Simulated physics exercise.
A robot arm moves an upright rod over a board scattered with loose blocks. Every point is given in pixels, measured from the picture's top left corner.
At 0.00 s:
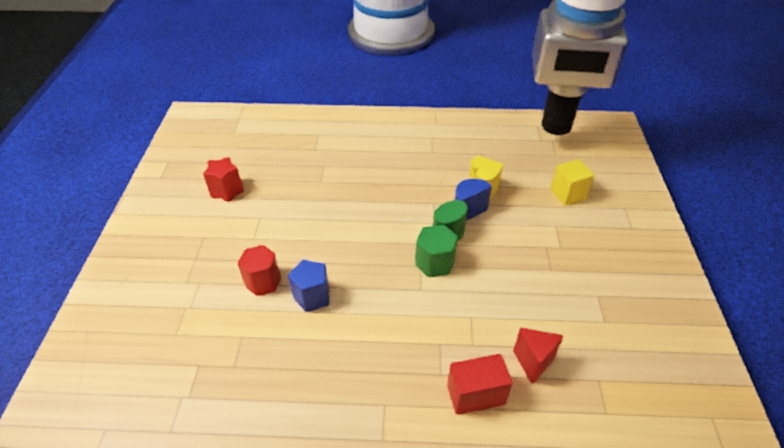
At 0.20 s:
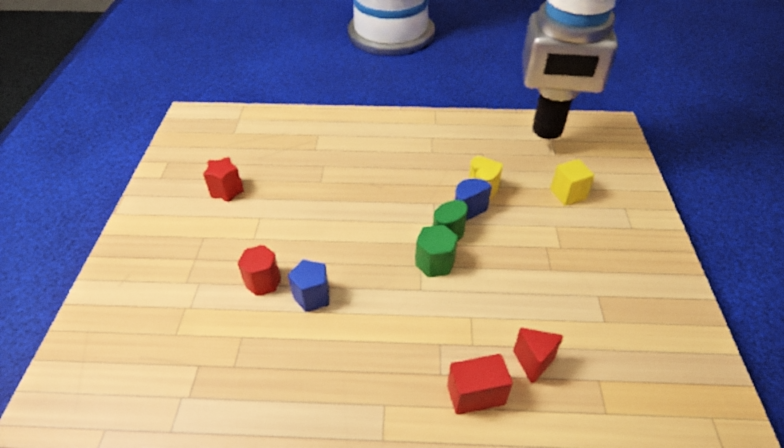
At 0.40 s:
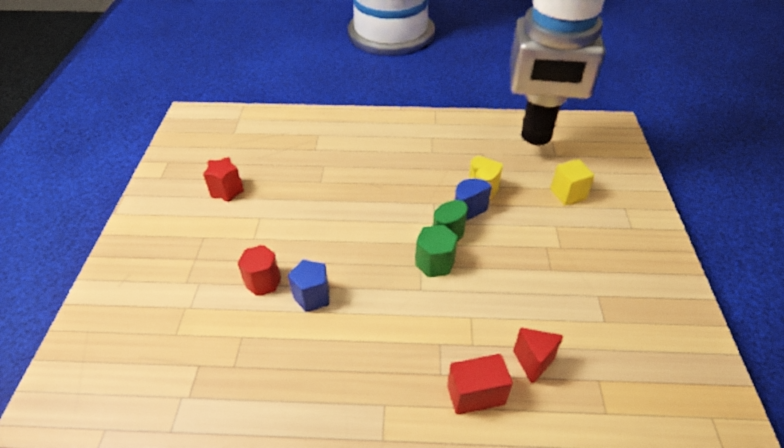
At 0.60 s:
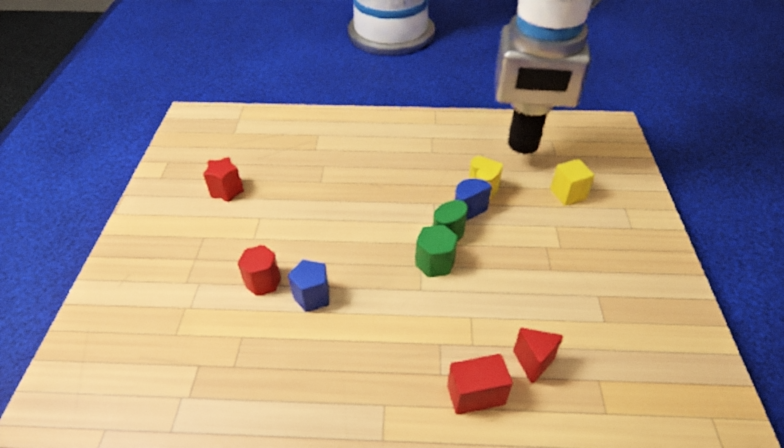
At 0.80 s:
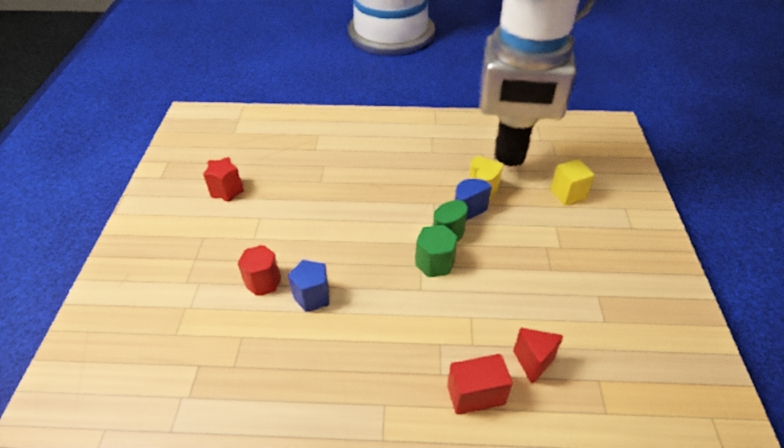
In the video, a robot arm holding a dark upright rod moves gradually left and slightly toward the viewer over a wooden board, nearing a yellow block beside blue and green ones, while all the scattered blocks remain still.
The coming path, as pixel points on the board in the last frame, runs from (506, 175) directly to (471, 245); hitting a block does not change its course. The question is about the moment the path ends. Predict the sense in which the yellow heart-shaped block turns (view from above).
Overhead view: Clockwise.
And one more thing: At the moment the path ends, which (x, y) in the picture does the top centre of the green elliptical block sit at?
Near (437, 221).
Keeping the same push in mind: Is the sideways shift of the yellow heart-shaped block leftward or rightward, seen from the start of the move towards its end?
Taking start-to-end as forward, the block's sideways shift goes to the right.
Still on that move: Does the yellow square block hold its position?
Yes, I think so.
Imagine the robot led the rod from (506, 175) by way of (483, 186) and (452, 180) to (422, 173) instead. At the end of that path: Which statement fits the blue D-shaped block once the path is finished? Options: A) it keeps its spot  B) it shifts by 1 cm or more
Letter B.
The first path, step by step. One third of the way, rod (499, 179); green six-sided block (434, 242); green elliptical block (448, 217), turned 25° clockwise; blue D-shaped block (452, 194), turned 60° anticlockwise; yellow heart-shaped block (470, 173), turned 70° clockwise.
Two thirds of the way, rod (487, 202); green six-sided block (434, 242); green elliptical block (448, 217), turned 25° clockwise; blue D-shaped block (451, 194), turned 70° anticlockwise; yellow heart-shaped block (466, 174), turned 85° clockwise.
At the end, rod (474, 228); green six-sided block (427, 244), turned 40° anticlockwise; green elliptical block (437, 221), turned 65° clockwise; blue D-shaped block (450, 195), turned 60° anticlockwise; yellow heart-shaped block (466, 174), turned 85° clockwise; yellow square block not moved.
